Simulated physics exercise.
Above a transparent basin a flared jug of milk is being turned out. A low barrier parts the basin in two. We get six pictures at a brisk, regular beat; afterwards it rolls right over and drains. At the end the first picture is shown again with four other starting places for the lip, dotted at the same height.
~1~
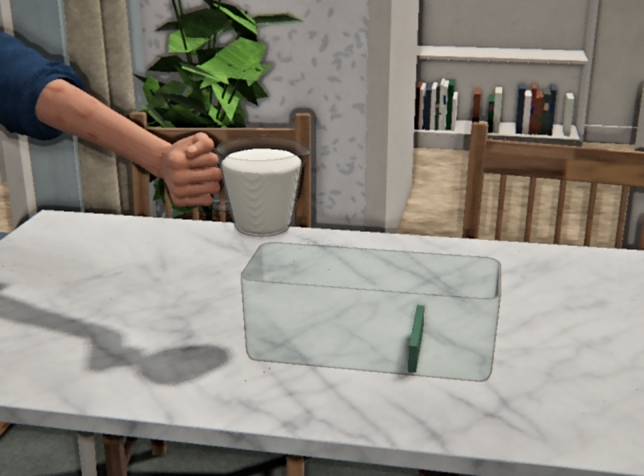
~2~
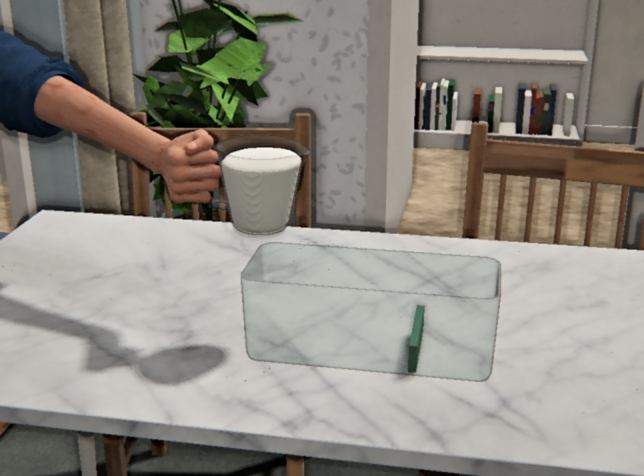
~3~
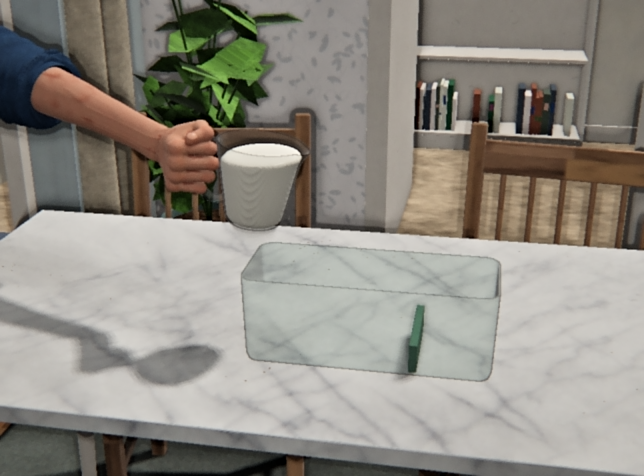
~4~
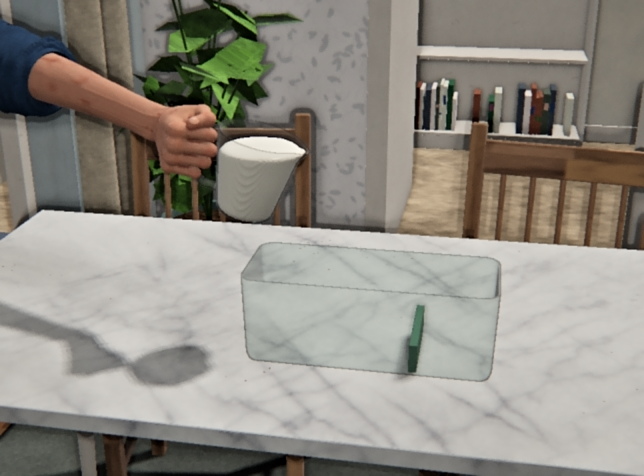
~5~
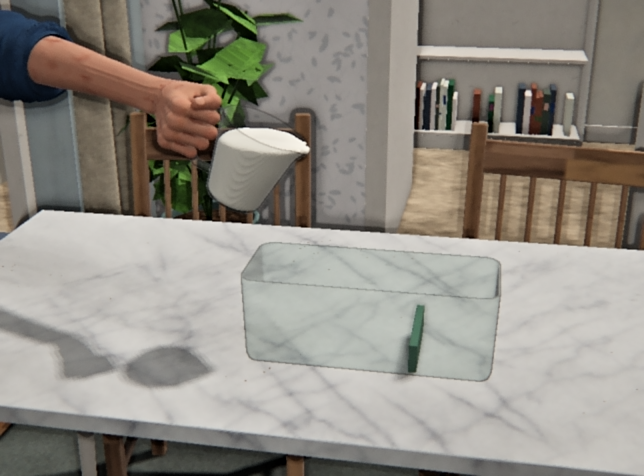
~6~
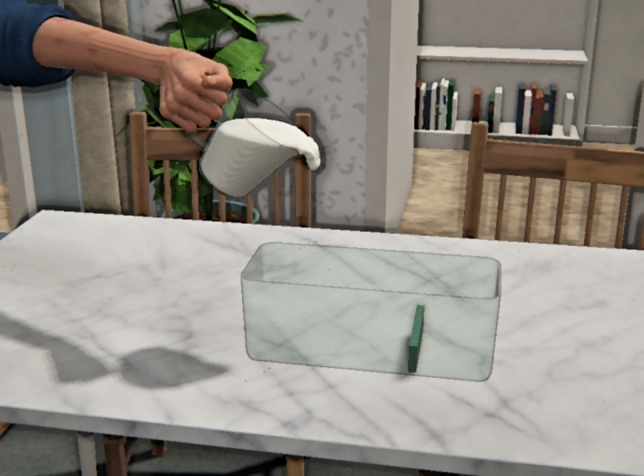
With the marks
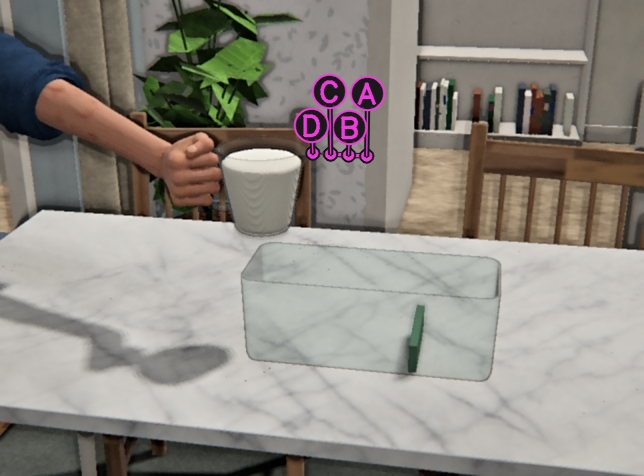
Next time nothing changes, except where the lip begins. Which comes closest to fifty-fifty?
C beats the others.
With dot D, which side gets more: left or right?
The left one.
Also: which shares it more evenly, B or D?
B.
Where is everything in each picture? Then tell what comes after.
In the first picture, upright, lip at (309, 153); basin from (247, 356) to (491, 379); top of the wall at (417, 324); nothing has left yet.
In the second picture, upright, lip at (309, 153); nothing has left yet.
In the third picture, tipped about 7°, lip at (309, 153); nothing has left yet.
In the fourth picture, tipped about 15°, lip at (309, 152); nothing has left yet.
In the fifth picture, tipped about 25°, lip at (308, 152); nothing has left yet.
In the sixth picture, tipped about 38°, lip at (308, 152); milk is over the lip, down to (315, 165).
On the marked copy, A at (366, 156); B at (348, 155); C at (330, 154); D at (312, 153).
For dot A, about 29 % ends left of the wall and 68 % right of it; 3 % is lost outside.
For dot B, about 21 % ends left of the wall and 77 % right of it.
For dot C, about 50 % ends left of the wall and 49 % right of it.
For dot D, about 86 % ends left of the wall and 10 % right of it; 4 % is lost outside.
